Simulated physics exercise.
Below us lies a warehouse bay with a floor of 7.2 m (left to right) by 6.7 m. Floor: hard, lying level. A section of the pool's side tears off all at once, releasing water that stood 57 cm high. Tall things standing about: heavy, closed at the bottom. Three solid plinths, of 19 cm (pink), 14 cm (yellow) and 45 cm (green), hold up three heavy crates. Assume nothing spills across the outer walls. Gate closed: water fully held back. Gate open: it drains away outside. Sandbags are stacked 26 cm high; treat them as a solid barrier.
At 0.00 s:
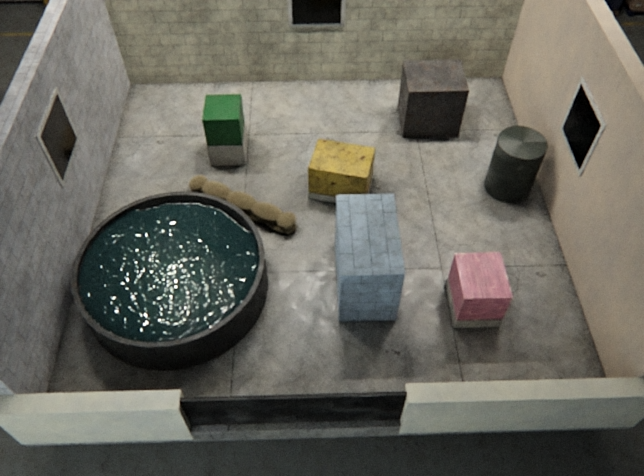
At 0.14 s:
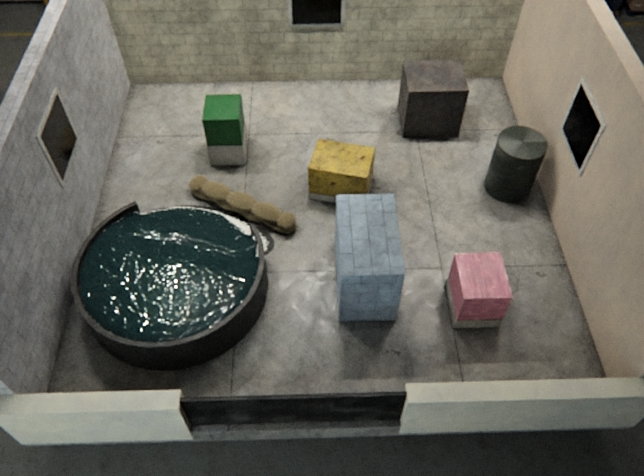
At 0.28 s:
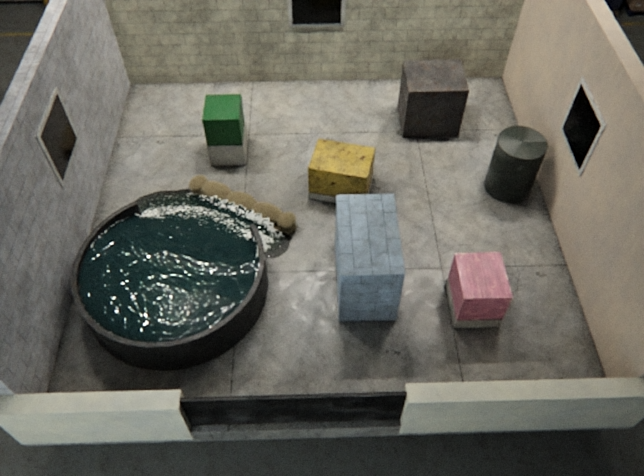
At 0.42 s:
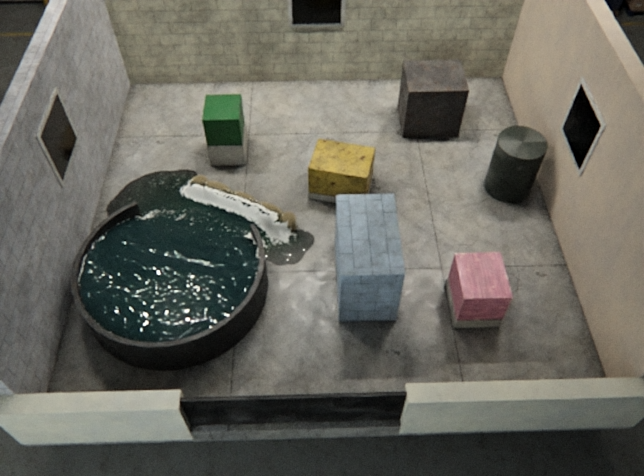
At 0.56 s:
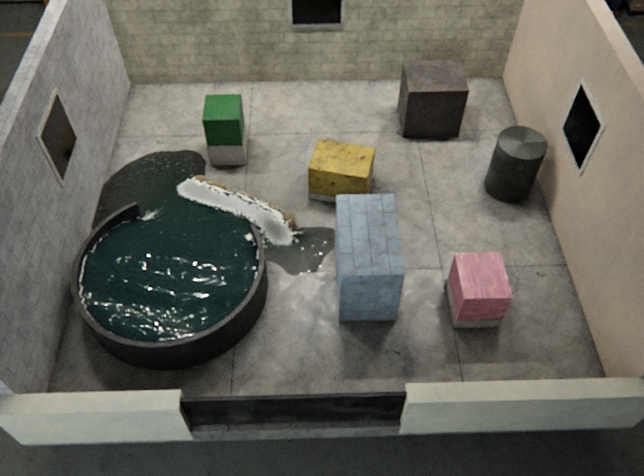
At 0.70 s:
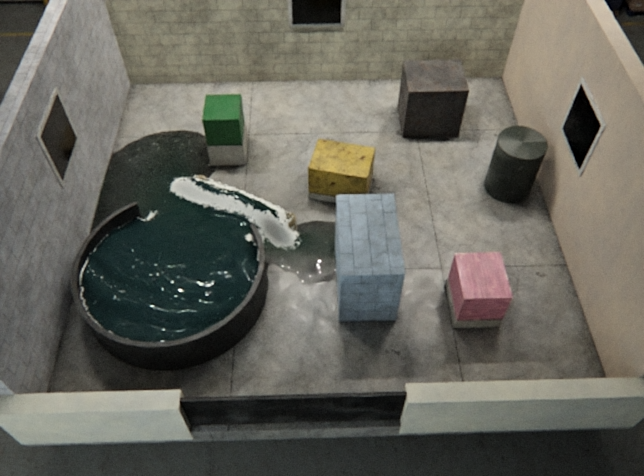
A walled warehouse bay with a grey concrete floor is seen from high above its low front wall by a still camera. A round, dark-rimmed pool of green water sits at left beside tan sandbags, with green, yellow, pale blue, pink and dark grey blocks and a grey cylinder beyond and rightward. The pool's back rim opens, and water pours out, foams over the sandbags and spreads darkly across the floor.
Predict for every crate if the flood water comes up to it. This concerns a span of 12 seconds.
My call: The pink crate ends up dry, the yellow crate ends up dry, the green crate ends up dry.
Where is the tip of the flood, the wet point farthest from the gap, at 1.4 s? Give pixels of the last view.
I'd put it near pixel (130, 89) of the last picture.
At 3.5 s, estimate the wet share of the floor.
I'd guess around 65 %.
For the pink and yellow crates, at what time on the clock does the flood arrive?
Pink: 4.0 s; yellow: 1.0 s.
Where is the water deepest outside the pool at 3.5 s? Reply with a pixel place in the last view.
Look at roughly (158, 89).
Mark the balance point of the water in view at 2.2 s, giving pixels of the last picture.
About (196, 231).
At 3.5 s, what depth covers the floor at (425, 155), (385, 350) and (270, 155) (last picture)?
In that order: 0, 1 and 1 cm.
After 1.4 s water covers 30 % of the floor and is deepest (44 cm) near (254, 224); pink plinth not reached, yellow plinth reached, green plinth reached.
After 2.2 s water covers 40 % of the floor and is deepest (38 cm) near (139, 89); pink plinth not reached, yellow plinth reached, green plinth reached.
After 3.5 s water covers 65 % of the floor and is deepest (27 cm) near (158, 89); pink plinth not reached, yellow plinth reached, green plinth reached.
After 7.0 s water covers 95 % of the floor and is deepest (13 cm) near (84, 306); pink plinth reached, yellow plinth reached, green plinth reached.
After 12.0 s water covers 100 % of the floor and is deepest (12 cm) near (343, 409); highest at the pink plinth 10 cm, highest at the yellow plinth 8 cm, highest at the green plinth 15 cm.
